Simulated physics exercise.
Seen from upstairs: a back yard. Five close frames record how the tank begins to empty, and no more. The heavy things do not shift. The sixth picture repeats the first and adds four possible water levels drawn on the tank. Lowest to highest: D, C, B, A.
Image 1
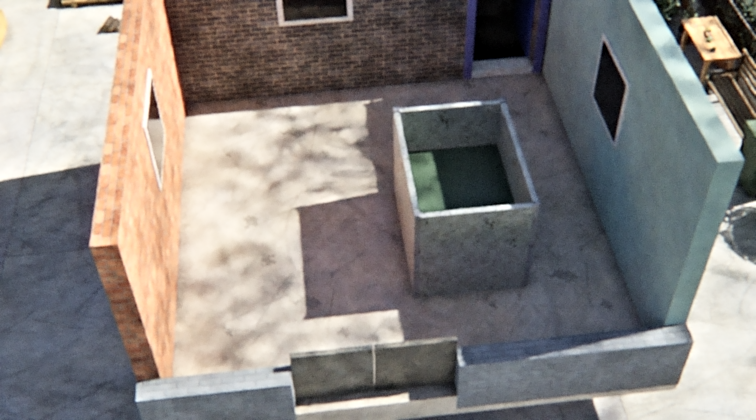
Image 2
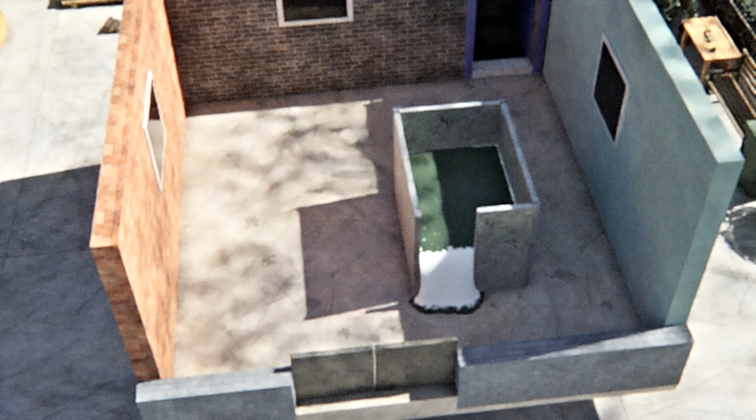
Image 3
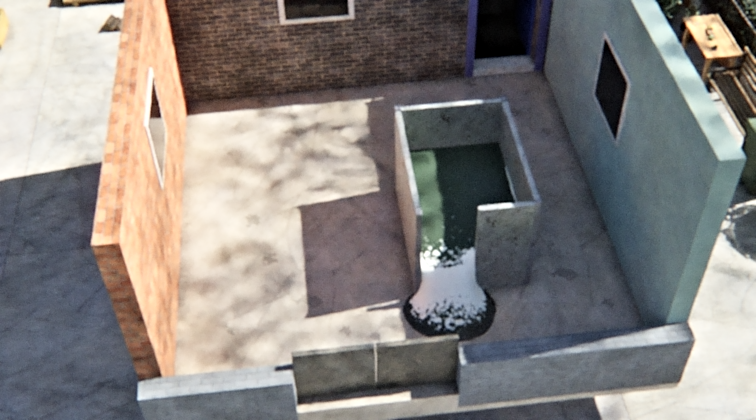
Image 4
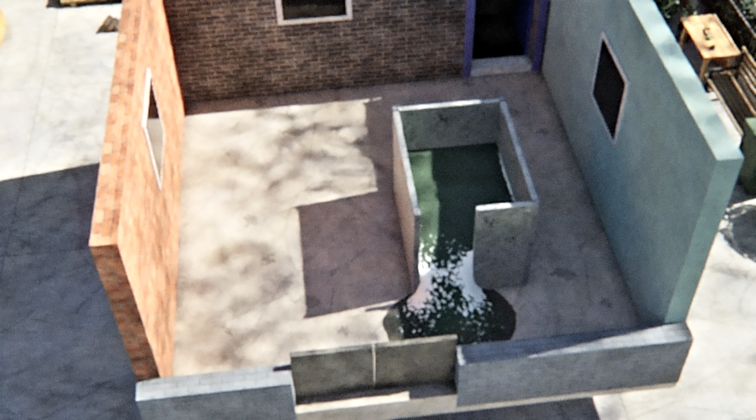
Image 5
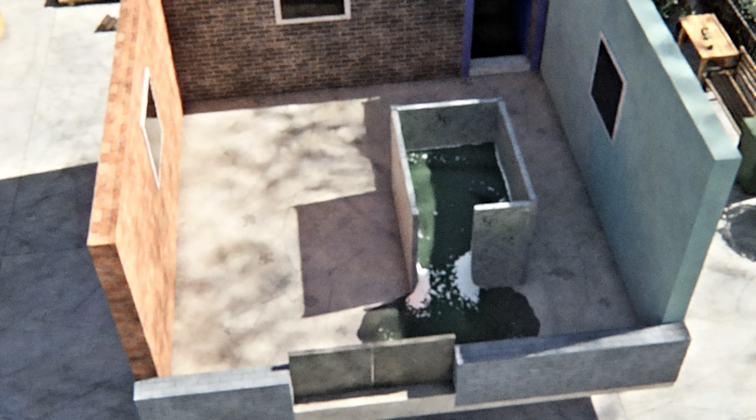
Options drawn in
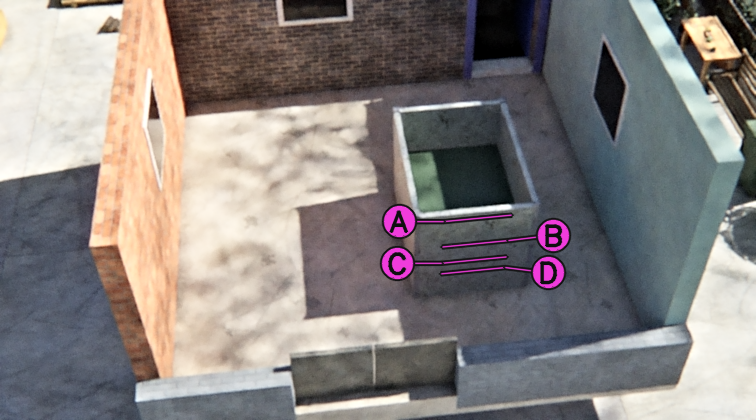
Dark green water pours out the tank's open front and spreads across the yard floor.
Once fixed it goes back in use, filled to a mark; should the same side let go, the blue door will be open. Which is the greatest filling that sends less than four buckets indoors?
Use mark B.
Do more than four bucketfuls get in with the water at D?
No, that is safe.
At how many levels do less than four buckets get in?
Three of them.
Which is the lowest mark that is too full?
A it is.
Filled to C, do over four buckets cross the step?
No, that is safe.
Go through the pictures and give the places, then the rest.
In the first frame, water in the tank at rest, its middle at (460, 194); foot of the blue doorway at (502, 75); shut gate at (374, 353).
In the second frame, front seen at (476, 298), 1 % of the ground wet.
In the third frame, front seen at (416, 305), 2 % of the ground wet.
In the fourth frame, front seen at (395, 317), 5 % of the ground wet.
In the fifth frame, front seen at (404, 314), 8 % of the ground wet.
On the marked copy, A at (477, 218); B at (475, 243); C at (474, 260); D at (473, 270); from the bottom up D, C, B, A.
With A, about 10 bucketfuls get in.
With B, a splash gets over, under a bucket.
With C, nothing gets over.
With D, nothing gets over.
